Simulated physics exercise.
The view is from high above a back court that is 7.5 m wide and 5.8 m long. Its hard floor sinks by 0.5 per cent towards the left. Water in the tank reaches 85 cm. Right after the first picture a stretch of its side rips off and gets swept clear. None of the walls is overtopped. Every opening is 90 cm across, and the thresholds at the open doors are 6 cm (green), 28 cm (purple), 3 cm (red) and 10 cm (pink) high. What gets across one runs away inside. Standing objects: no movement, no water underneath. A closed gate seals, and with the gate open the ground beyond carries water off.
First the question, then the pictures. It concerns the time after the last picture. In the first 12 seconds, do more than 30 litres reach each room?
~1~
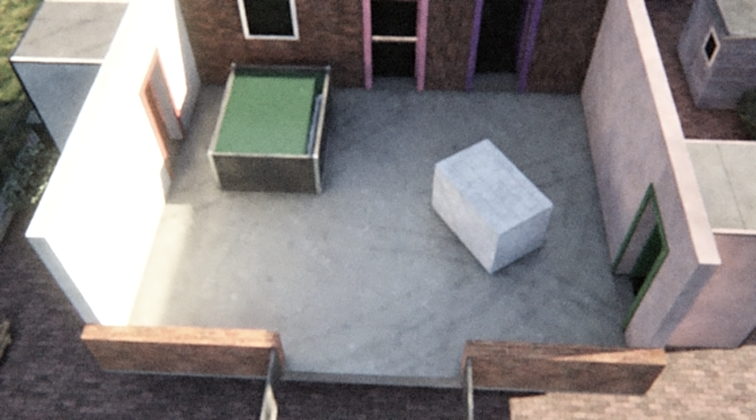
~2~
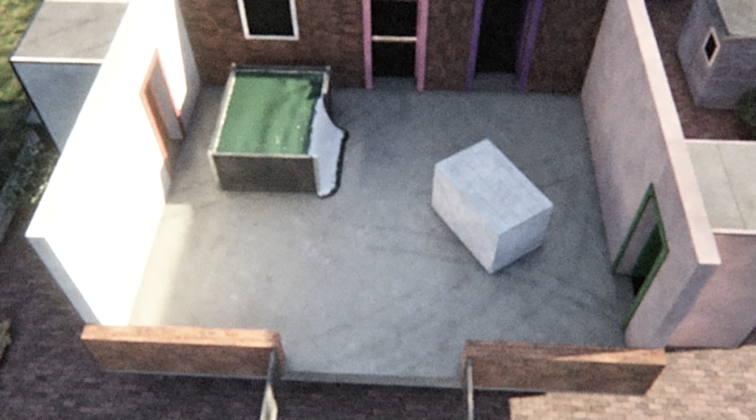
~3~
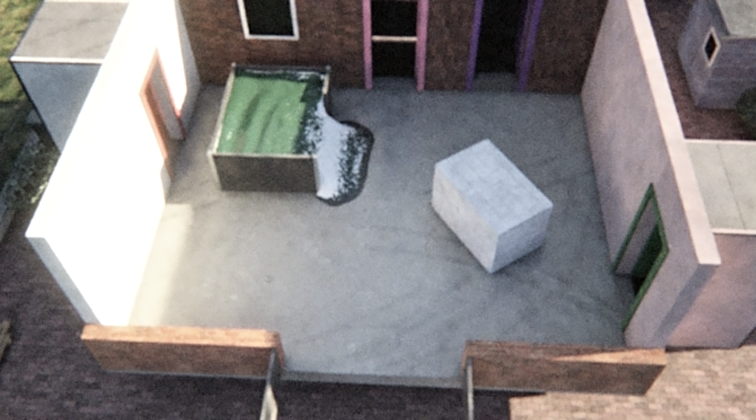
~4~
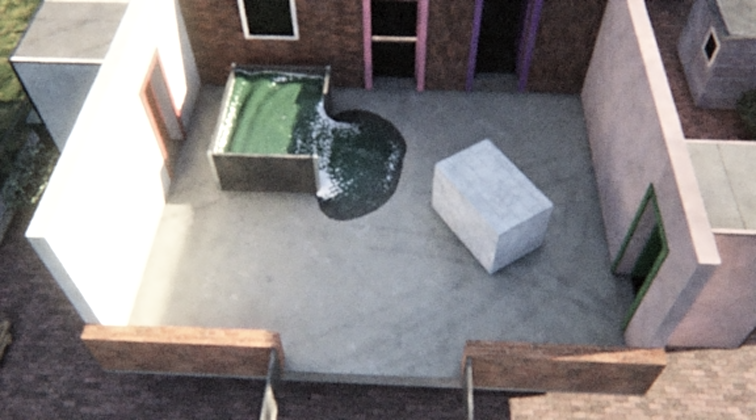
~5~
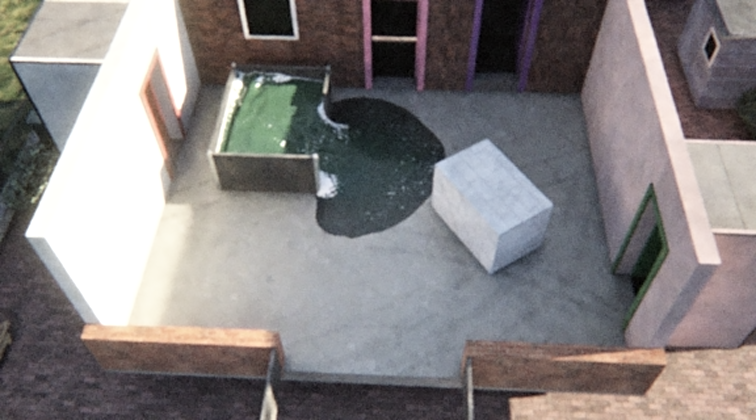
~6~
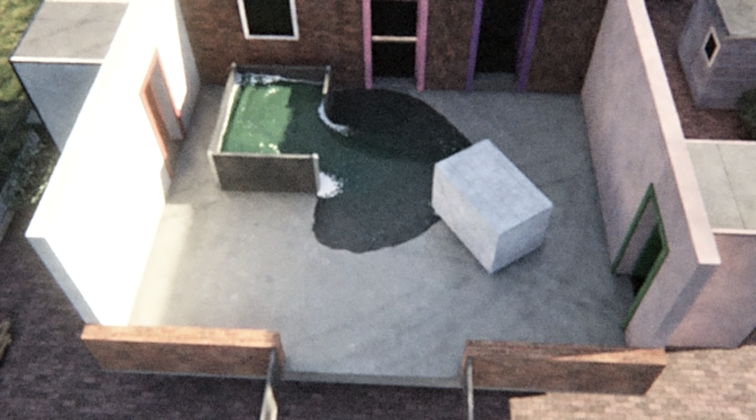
In order: The green door overruns the limit; the purple door stops short of the limit; the red door stops short of the limit; the pink door stops short of the limit.
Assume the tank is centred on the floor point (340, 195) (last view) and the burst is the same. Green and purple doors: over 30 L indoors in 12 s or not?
Measured against the limit, the green door goes beyond it and the purple door stays within it.
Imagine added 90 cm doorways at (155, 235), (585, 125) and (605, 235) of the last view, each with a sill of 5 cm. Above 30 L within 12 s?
Check each in turn: The first fails, the second succeeds, the third succeeds.
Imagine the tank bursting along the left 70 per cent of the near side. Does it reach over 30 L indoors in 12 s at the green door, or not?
Well, at green it would be too much.
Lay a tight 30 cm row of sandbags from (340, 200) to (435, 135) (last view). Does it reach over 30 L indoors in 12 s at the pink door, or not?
Then, at pink, the limit is surpassed.
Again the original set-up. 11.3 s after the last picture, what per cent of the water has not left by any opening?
Near 74 in a hundred is still there.
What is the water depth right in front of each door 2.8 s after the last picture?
Depths: Green door 13 cm, purple door 23 cm, red door 0 cm, pink door 4 cm.
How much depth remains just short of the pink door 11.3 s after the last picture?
Around 4.5 cm deep.
Then, 0.7 s after the last picture water covers 40 % of the floor and is deepest (46 cm) near (435, 199); green door not reached, purple door 10 cm at the sill, 0 L in, red door not reached, pink door 8 cm at the sill, 0 L in.
Then, 1.5 s after the last picture water covers 50 % of the floor and is deepest (58 cm) near (574, 96); green door not reached, purple door 13 cm at the sill, 0 L in, red door not reached, pink door 3 cm at the sill, 0 L in.
Then, 2.8 s after the last picture water covers 55 % of the floor and is deepest (28 cm) near (512, 127); green door 13 cm at the sill, 2 L in, purple door 23 cm at the sill, 1 L in, red door not reached, pink door 4 cm at the sill, 0 L in.
Then, 6.3 s after the last picture water covers 70 % of the floor and is deepest (14 cm) near (592, 204); green door 13 cm at the sill, 117 L in, purple door 9 cm at the sill, 1 L in, red door not reached, pink door 7 cm at the sill, 1 L in.
Then, 11.3 s after the last picture water covers 95 % of the floor and is deepest (10 cm) near (185, 329); green door 6 cm at the sill, 149 L in, purple door 5 cm at the sill, 1 L in, red door 3 cm at the sill, 0 L in, pink door 5 cm at the sill, 1 L in.
